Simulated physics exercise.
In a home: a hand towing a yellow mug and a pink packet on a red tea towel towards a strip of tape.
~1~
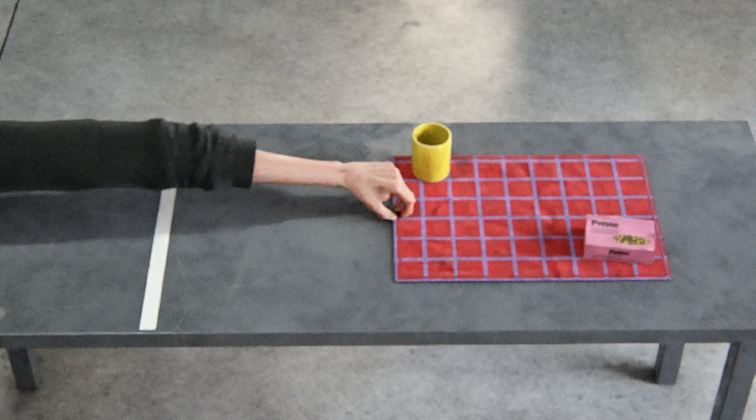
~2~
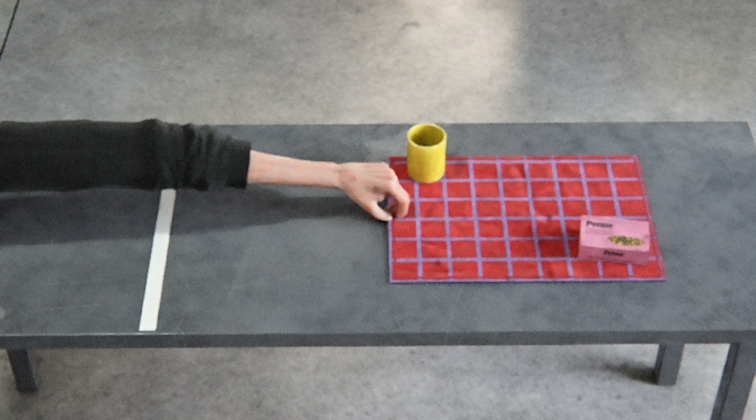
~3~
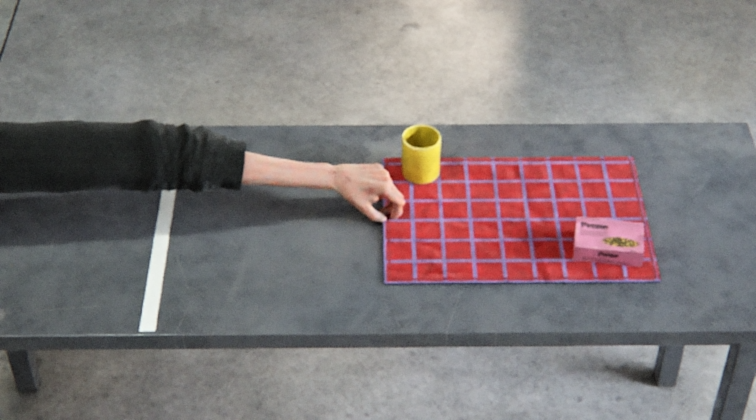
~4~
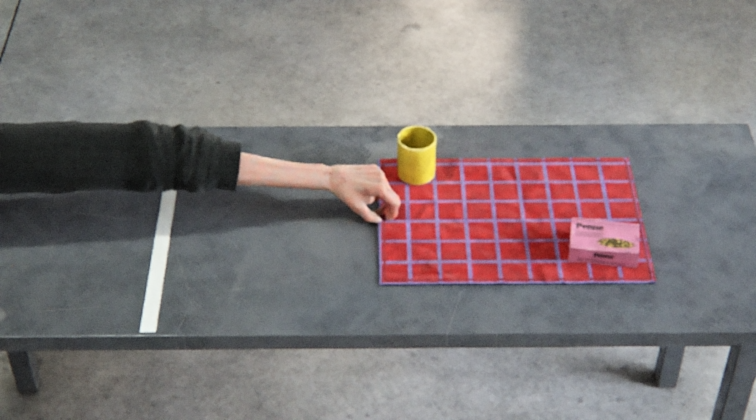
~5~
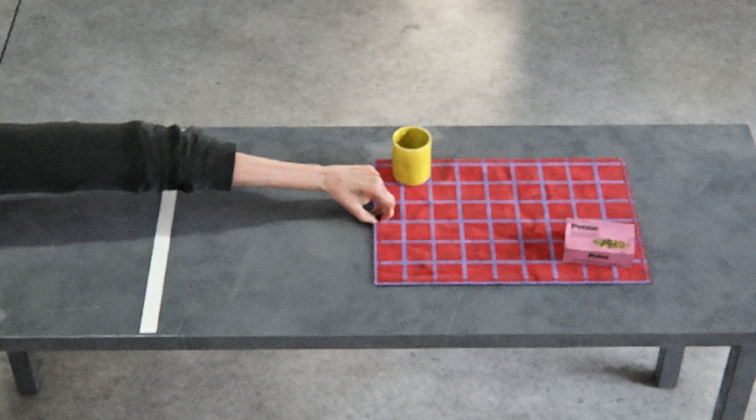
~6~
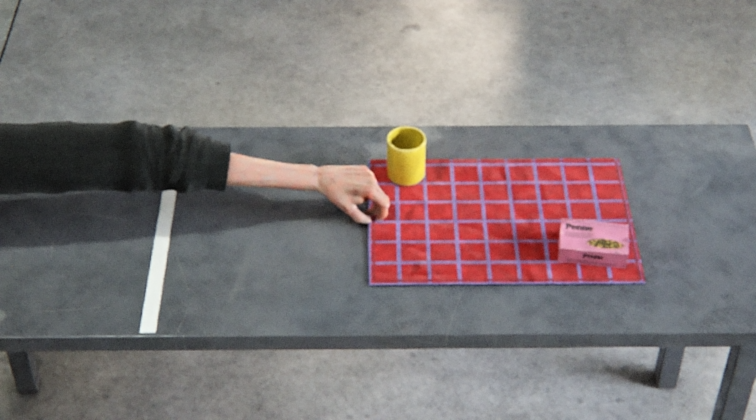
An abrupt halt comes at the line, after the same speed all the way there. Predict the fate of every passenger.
Prediction: The yellow mug keeps riding; the pink packet keeps riding.
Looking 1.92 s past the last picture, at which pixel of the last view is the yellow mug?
At that time it is near pixel (211, 158).
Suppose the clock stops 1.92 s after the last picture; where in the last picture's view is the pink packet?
At that time it is roughly at (393, 244).
Then, 1.92 s later than the last view, hem at the tape; yellow mug on the cloth near (212, 158); pink packet on the cloth near (393, 244).
Then, 2.03 s later than the last view, hem at the tape; yellow mug on the cloth near (205, 158); pink packet on the cloth near (385, 245).
Finally, hem at the tape; yellow mug on the cloth near (205, 158); pink packet on the cloth near (385, 245). The yellow mug stays on the cloth and the pink packet remains aboard.
